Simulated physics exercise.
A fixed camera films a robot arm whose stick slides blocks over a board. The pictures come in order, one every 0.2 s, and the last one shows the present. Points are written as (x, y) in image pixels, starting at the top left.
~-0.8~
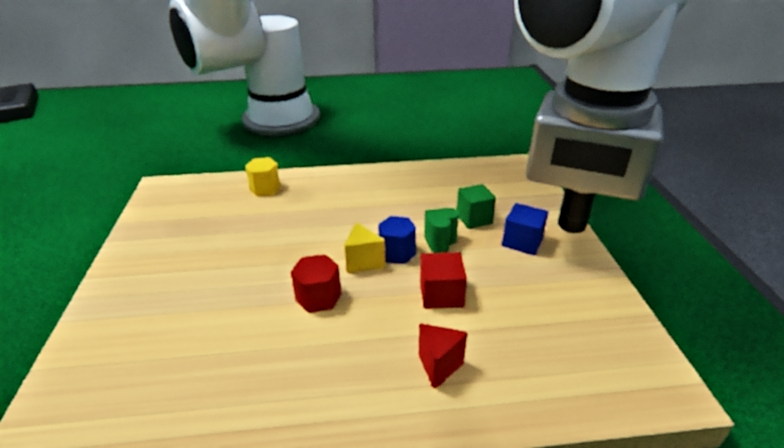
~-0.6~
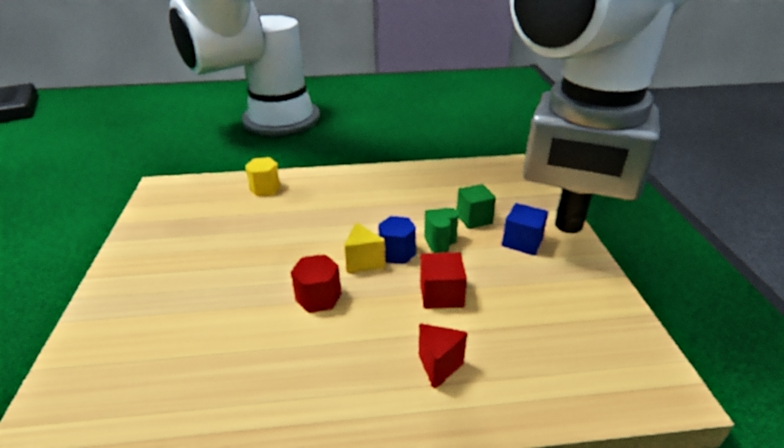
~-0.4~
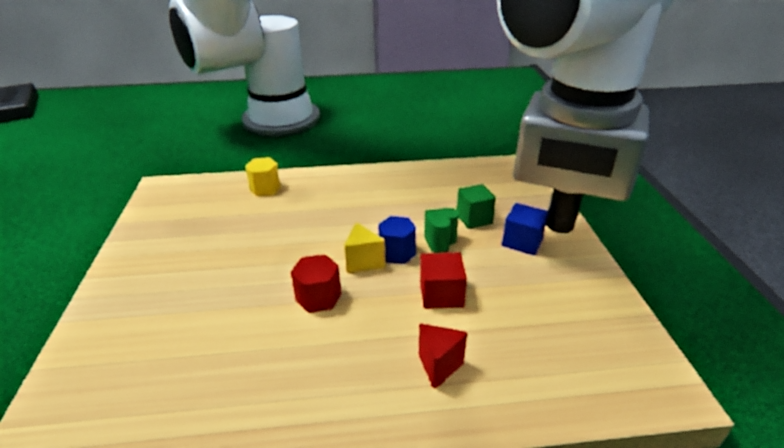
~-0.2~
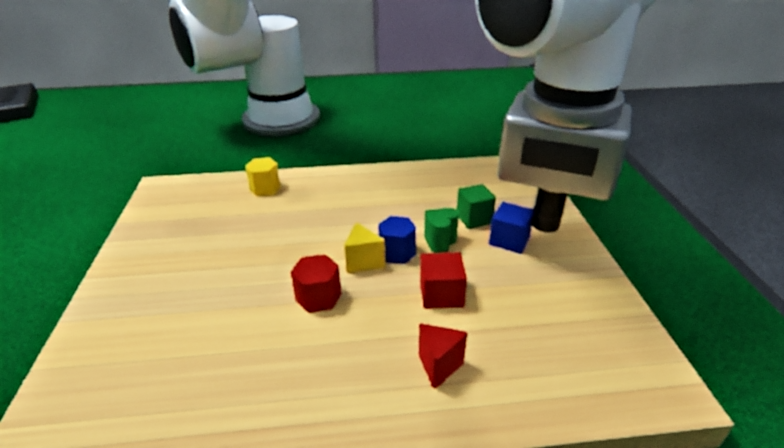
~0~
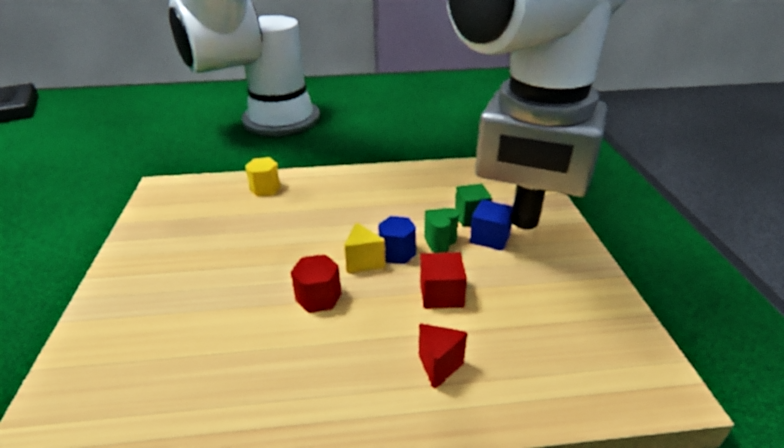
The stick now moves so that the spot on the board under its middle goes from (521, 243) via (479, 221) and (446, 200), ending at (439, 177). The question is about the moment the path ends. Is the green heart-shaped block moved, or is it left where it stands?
It is shoved along.
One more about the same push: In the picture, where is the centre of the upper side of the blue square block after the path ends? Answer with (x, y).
It comes to (454, 202).
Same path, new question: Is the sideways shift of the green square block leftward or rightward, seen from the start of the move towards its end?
The green square block is shifted sideways to the left, facing along the path from start to end.
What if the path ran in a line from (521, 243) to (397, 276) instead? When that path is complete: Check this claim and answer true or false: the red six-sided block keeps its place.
My answer: True.
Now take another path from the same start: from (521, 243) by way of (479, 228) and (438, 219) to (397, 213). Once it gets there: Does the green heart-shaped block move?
The answer is yes.
What follows on the original path. One third of the way, stick (481, 202); green heart-shaped block (432, 217); green square block (457, 183), turned 20° clockwise; blue square block (458, 204), turned 55° anticlockwise.
Two thirds of the way, stick (448, 181); green heart-shaped block (431, 218); green square block (425, 164), turned 15° clockwise; blue square block (454, 202), turned 70° anticlockwise.
At the end, stick (440, 158); green heart-shaped block (431, 218); green square block (413, 154), turned 55° anticlockwise; blue square block (454, 202), turned 70° anticlockwise.
